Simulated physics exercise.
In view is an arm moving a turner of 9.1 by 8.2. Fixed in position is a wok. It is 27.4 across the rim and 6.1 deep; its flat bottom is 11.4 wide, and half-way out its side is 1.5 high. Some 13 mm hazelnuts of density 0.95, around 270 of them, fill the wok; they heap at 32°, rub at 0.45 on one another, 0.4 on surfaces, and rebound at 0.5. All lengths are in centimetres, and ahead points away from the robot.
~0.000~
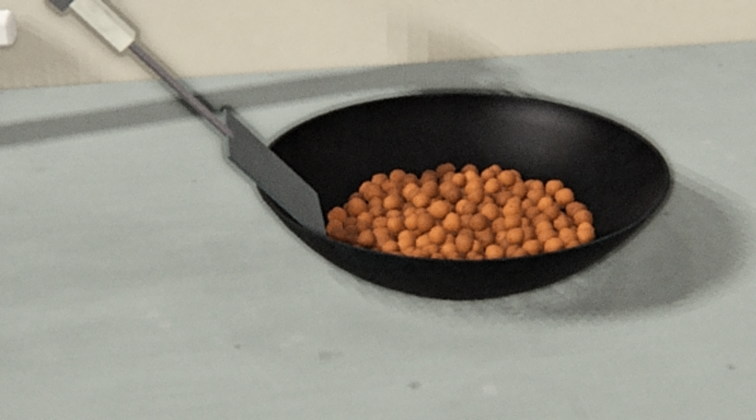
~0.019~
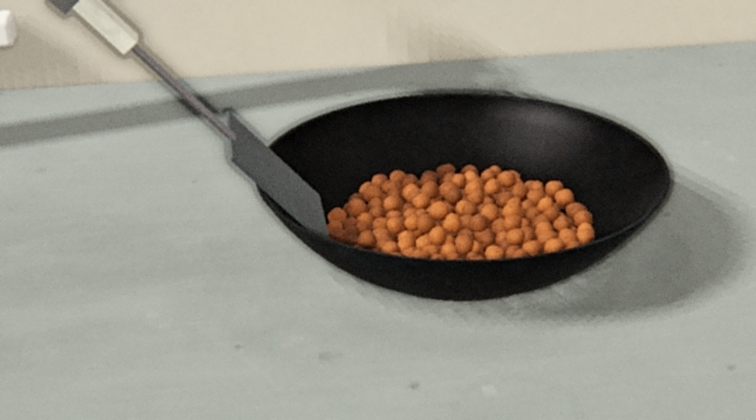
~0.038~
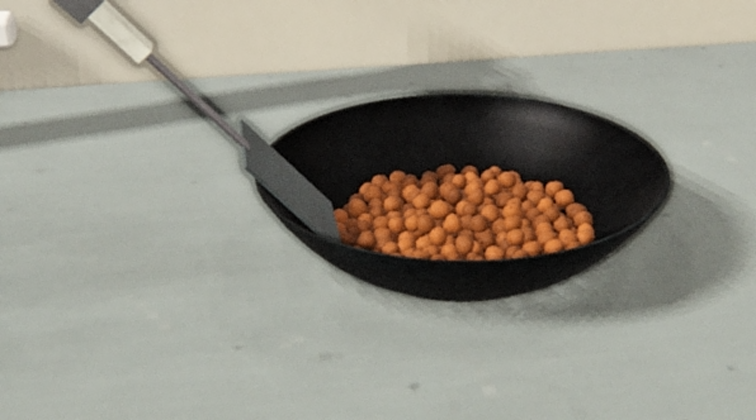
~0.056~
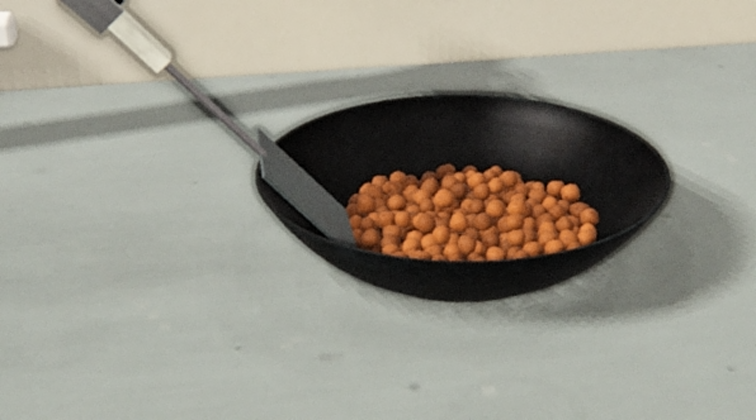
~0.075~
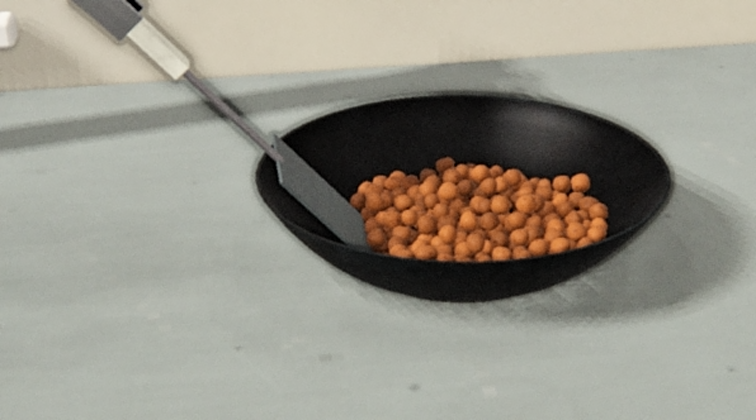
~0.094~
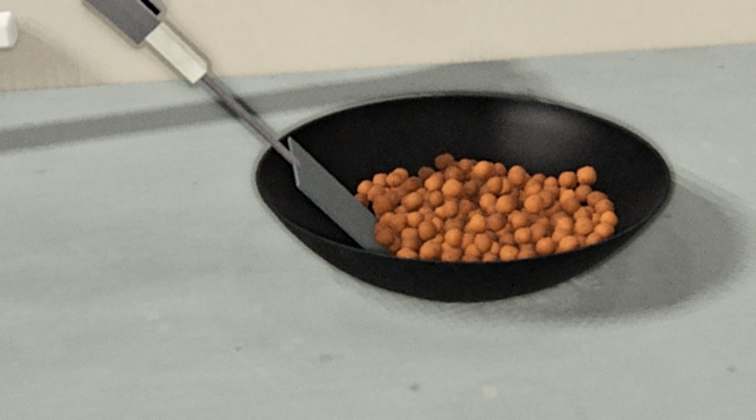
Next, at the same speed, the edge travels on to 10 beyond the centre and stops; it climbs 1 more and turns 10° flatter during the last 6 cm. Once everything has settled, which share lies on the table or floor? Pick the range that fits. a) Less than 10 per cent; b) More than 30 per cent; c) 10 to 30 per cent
10 to 30 per cent.
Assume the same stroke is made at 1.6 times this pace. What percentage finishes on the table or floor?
Around 45 percent would finish on the table or floor.
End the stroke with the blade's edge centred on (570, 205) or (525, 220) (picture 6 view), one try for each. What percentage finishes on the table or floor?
0 % and 0 %.
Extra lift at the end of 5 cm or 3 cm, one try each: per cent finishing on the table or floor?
Roughly 20 % and then 20 %.
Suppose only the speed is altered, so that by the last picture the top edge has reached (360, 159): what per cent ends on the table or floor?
Expect about 45 per cent there.
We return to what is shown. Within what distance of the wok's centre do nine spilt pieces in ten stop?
I reckon it's some 30 centimetres.
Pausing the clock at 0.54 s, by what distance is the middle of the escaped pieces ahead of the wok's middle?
It sits close to 18 cm ahead of the middle.
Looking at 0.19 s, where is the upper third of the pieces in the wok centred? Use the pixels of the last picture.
It sits at about (550, 205).
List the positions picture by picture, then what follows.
In the first frame, turner top edge at (226, 132), sloping 49°; upper third of the load around (463, 217), from x 335 to 585, top at y 175; 266 in the wok.
In the second frame, turner top edge at (229, 134), sloping 49°; upper third of the load around (463, 217), from x 335 to 585, top at y 175.
In the third frame, turner top edge at (243, 143), sloping 49°; upper third of the load around (460, 218), from x 340 to 585, top at y 175.
In the fourth frame, turner top edge at (260, 151), sloping 49°; upper third of the load around (461, 217), from x 355 to 590, top at y 175.
In the fifth frame, turner top edge at (277, 157), sloping 49°; upper third of the load around (480, 209), from x 360 to 600, top at y 165.
In the sixth frame, turner top edge at (293, 160), sloping 49°; upper third of the load around (494, 208), from x 360 to 610, top at y 165; 266 in the wok.
By 0.19 s, sloping 49°, highest piece 4 above the table; 266 in the wok.
By 0.29 s, sloping 46°, highest piece 6 above the table; 266 in the wok.
By 0.54 s, sloping 39°, highest piece 8 above the table; 221 in the wok, 41 on the table or floor, 4 on the blade or in flight.
By 1.59 s, sloping 39°, highest piece 7 above the table; 219 in the wok, 47 on the table or floor.
Final count, 219 in the wok, 47 on the table or floor. That is 18 % on the table or floor.
